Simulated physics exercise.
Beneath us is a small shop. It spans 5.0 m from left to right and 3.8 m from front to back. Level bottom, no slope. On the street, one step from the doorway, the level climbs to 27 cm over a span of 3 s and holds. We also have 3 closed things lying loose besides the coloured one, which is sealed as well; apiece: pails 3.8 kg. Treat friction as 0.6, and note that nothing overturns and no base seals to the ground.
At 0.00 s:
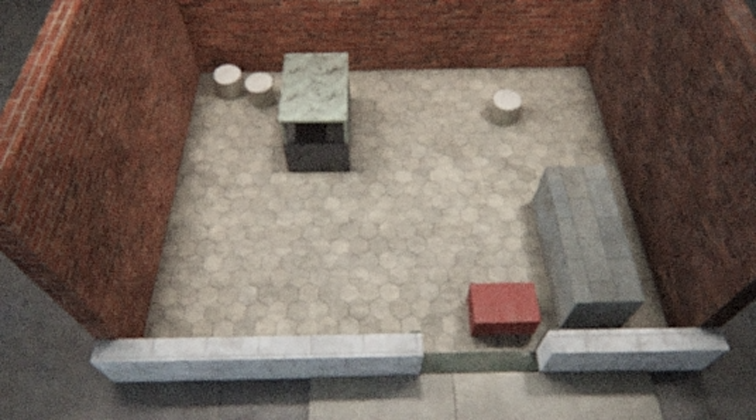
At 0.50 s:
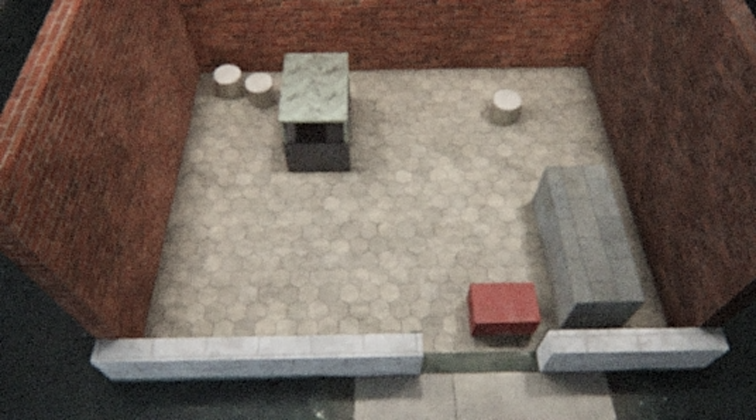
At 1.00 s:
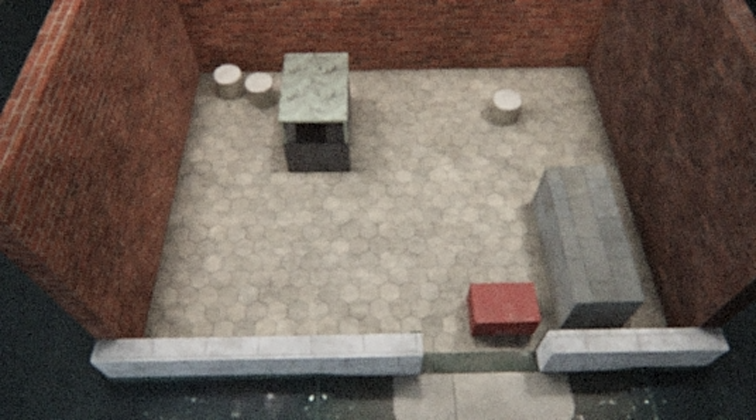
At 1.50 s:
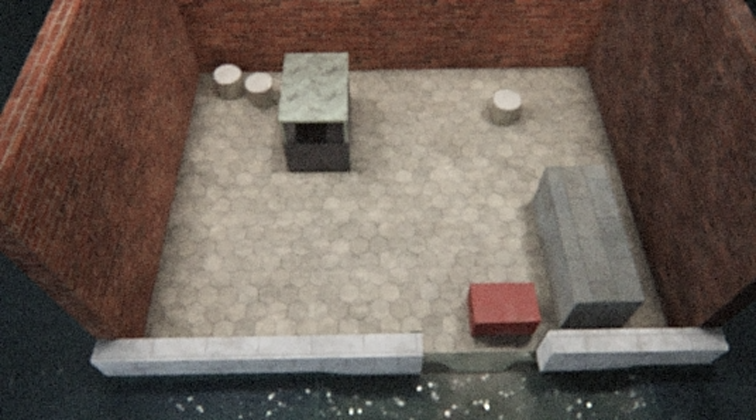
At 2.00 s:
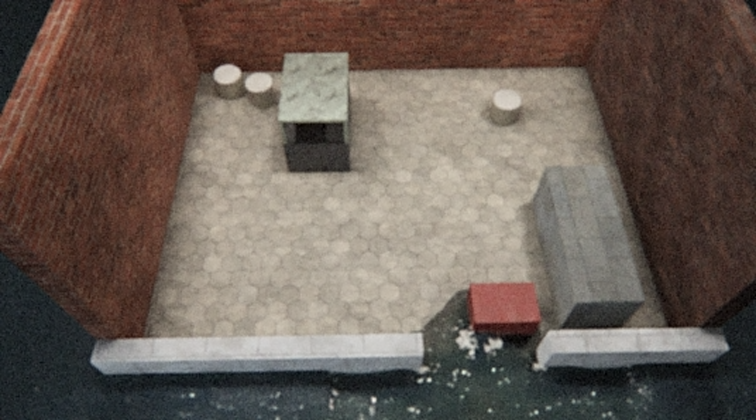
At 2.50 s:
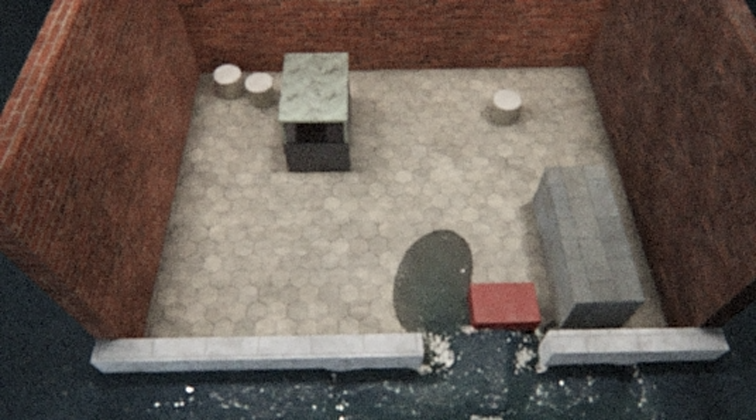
A small brick-walled shop with a pale paved floor is seen from high above its open front, where a low whitish wall is broken by a doorway. A green-topped stand and two pale cylinders sit back left, another cylinder back right, and a grey block and red crate front right. Dark water covers the street, then spreads through the doorway beside the motionless crate, while the camera stays still.
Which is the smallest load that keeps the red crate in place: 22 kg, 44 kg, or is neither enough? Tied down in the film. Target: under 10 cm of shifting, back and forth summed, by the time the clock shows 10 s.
Short answer: Neither one.
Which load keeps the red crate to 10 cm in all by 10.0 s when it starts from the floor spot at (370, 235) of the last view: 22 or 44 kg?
The answer: You need the heavier weight.
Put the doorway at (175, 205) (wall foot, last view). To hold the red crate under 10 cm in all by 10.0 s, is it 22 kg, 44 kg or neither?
Then only the bigger mass works.
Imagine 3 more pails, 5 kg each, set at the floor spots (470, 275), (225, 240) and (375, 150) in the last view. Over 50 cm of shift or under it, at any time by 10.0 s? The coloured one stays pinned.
Taking them in order, the first is inside the line, the second inside the line and the third beyond the line.
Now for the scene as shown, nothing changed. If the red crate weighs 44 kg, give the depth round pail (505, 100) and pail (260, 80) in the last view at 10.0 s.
I'd put it at 9 cm and 15 cm respectively.
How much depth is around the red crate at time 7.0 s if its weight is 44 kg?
9 cm, roughly.
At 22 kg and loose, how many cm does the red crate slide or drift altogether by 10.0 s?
550 cm in all.
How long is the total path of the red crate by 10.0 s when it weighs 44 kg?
The distance adds up to about 150 cm.
After 3.5 s the red crate would be 89 cm from its start with 22 kg and 28 cm from its start with 44 kg; 8 cm of water round it then.
After 4.5 s the red crate would be 220 cm from its start with 22 kg and 72 cm from its start with 44 kg; 9 cm of water round it then.
After 7.0 s the red crate would be 319 cm from its start with 22 kg and 136 cm from its start with 44 kg; 9 cm of water round it then.
After 10.0 s the red crate would be 198 cm from its start with 22 kg and 165 cm from its start with 44 kg; 12 cm of water round it then.
